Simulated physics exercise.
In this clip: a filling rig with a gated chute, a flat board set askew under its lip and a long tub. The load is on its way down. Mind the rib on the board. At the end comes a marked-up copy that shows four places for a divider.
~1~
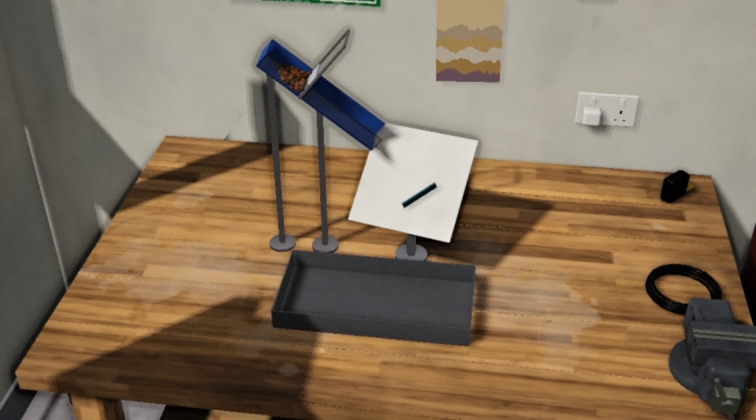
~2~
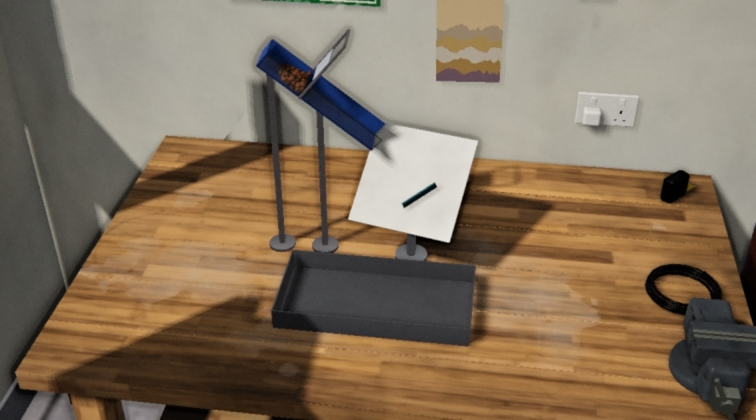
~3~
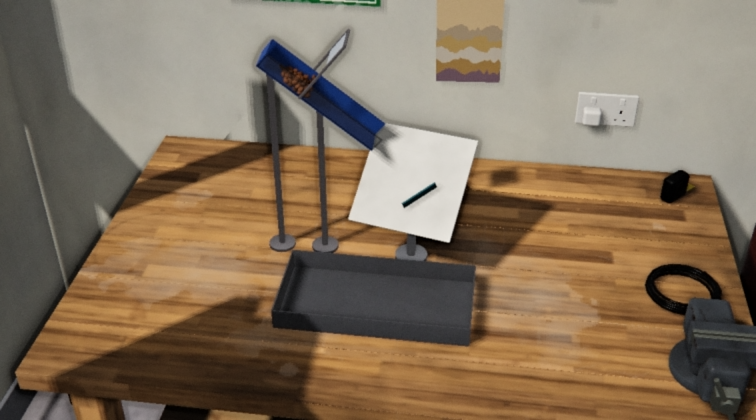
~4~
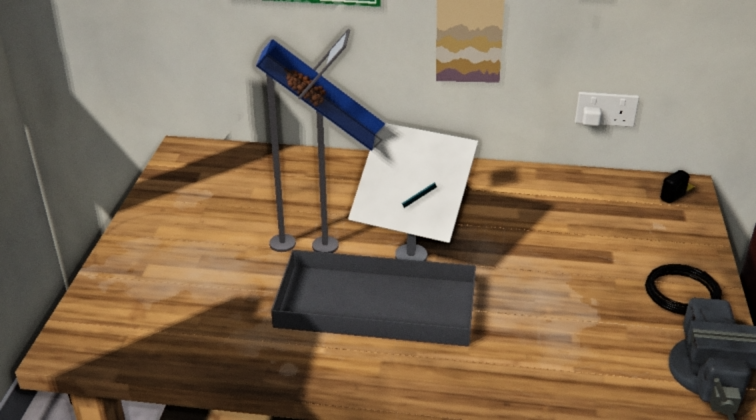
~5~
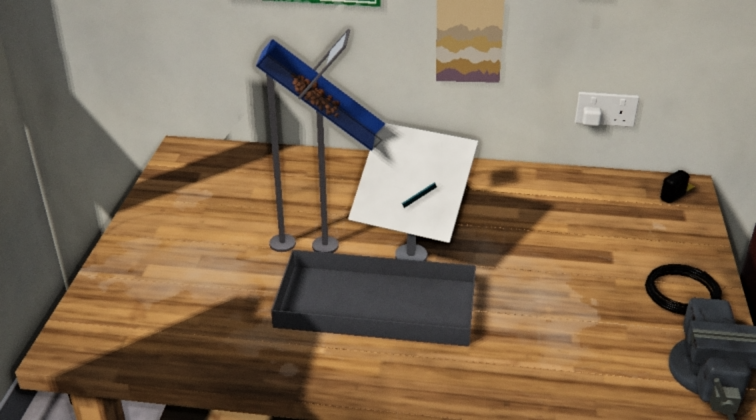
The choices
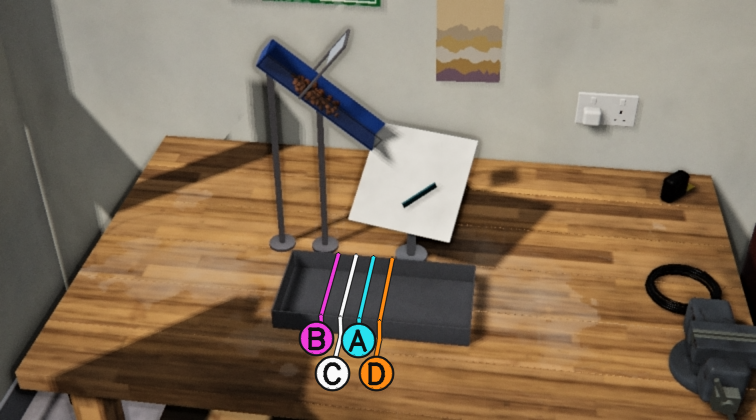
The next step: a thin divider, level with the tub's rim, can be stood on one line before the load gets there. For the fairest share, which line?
The answer is line A.
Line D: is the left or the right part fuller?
More lands on the left.
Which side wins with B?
Right.
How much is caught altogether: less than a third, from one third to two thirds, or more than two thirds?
It is more than two thirds.
On the marked copy, line A crosses the front rim at (359, 319); line B crosses the front rim at (321, 315); line C crosses the front rim at (340, 317); line D crosses the front rim at (379, 321).
With A, of what is caught, roughly a third on the left of the divider, roughly two thirds on the right.
With B, of what is caught, not one piece on the left of the divider, every piece on the right.
With C, of what is caught, just a few on the left of the divider, almost all on the right.
With D, of what is caught, almost all on the left of the divider, about a tenth on the right.
